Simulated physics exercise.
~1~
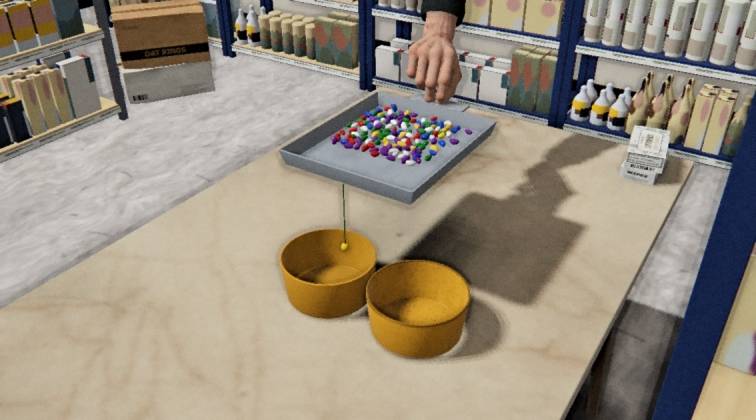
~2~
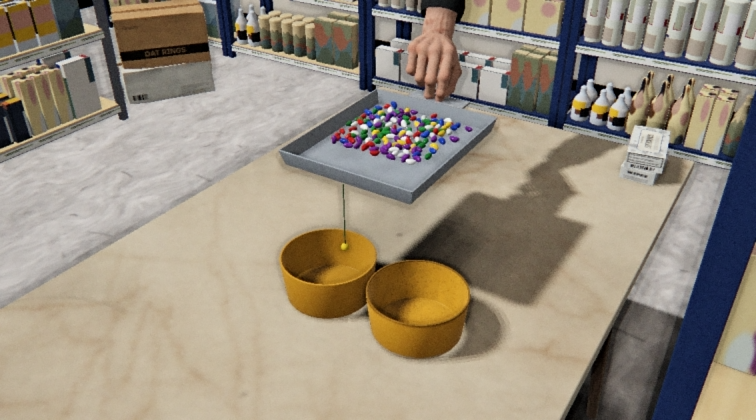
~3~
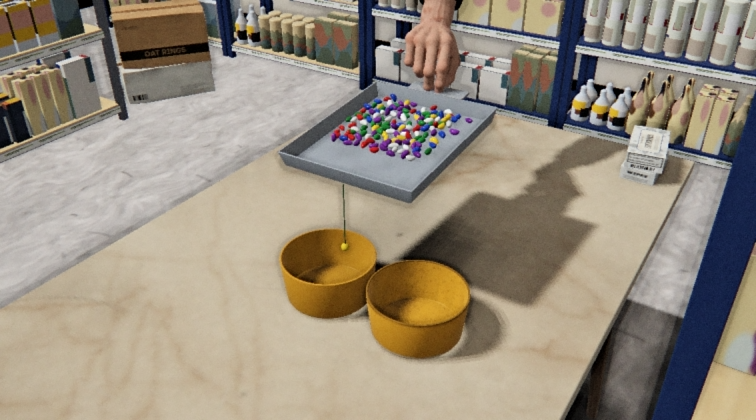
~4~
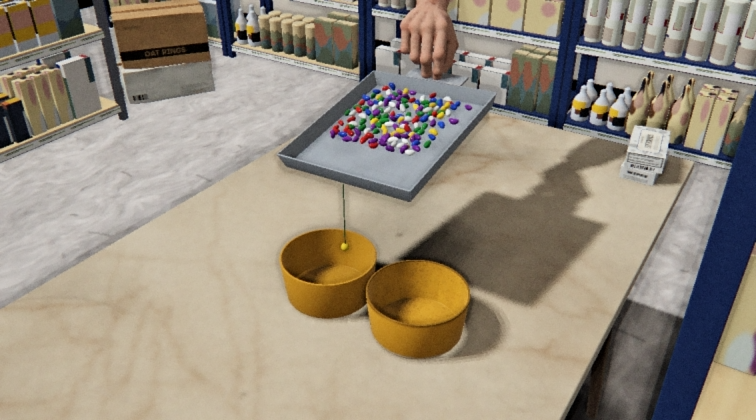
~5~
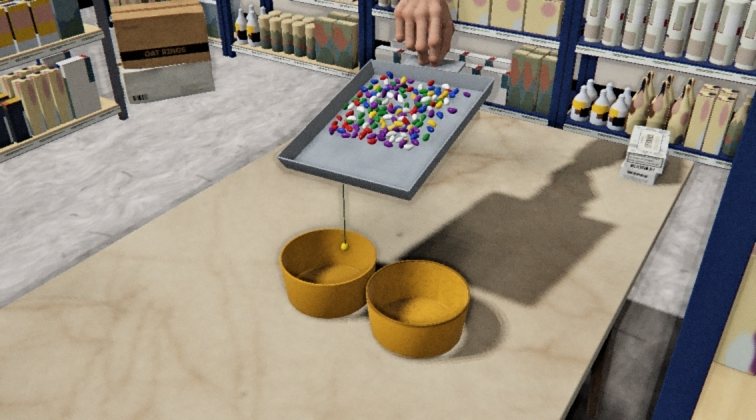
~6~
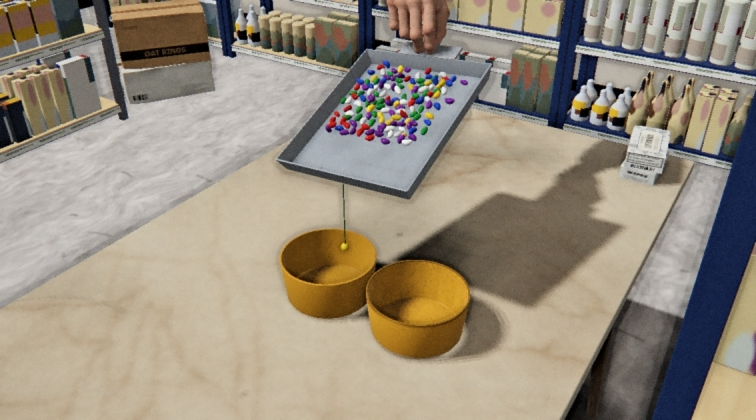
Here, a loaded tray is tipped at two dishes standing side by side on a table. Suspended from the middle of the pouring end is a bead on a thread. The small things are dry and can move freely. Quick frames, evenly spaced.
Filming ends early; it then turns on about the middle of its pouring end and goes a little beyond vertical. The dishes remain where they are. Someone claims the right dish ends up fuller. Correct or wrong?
Wrong - the left dish ends fuller.
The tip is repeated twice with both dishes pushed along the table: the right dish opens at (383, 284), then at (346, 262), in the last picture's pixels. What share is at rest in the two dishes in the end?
Estimates in order: 80 percent, 70 percent.
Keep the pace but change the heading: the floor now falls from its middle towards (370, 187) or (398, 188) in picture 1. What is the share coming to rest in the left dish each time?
The first try gives close to 20 per cent, the second close to 0 per cent.
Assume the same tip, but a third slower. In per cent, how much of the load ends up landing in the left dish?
Roughly 60 in a hundred.
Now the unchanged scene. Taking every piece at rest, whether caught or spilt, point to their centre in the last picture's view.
Near (304, 291), more or less.
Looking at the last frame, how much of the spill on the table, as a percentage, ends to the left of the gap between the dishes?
Share on the left: Near 100 %.
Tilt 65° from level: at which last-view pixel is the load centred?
The load's middle is around (317, 163).
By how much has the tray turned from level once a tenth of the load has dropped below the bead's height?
It's turned some 75 degrees by then.
Soon after the last picture, tray tipped steeply; nearly all on the tray; a small part in the air.
A little later, tray tipped past a quarter turn; about half on the tray; about a quarter in the left dish; about a quarter outside both; a small part in the air.
Later still, tray tipped past a quarter turn; about half in the left dish; about half outside both.
At rest, tray tipped past a quarter turn; none in the right dish; about half in the left dish; about half outside both.
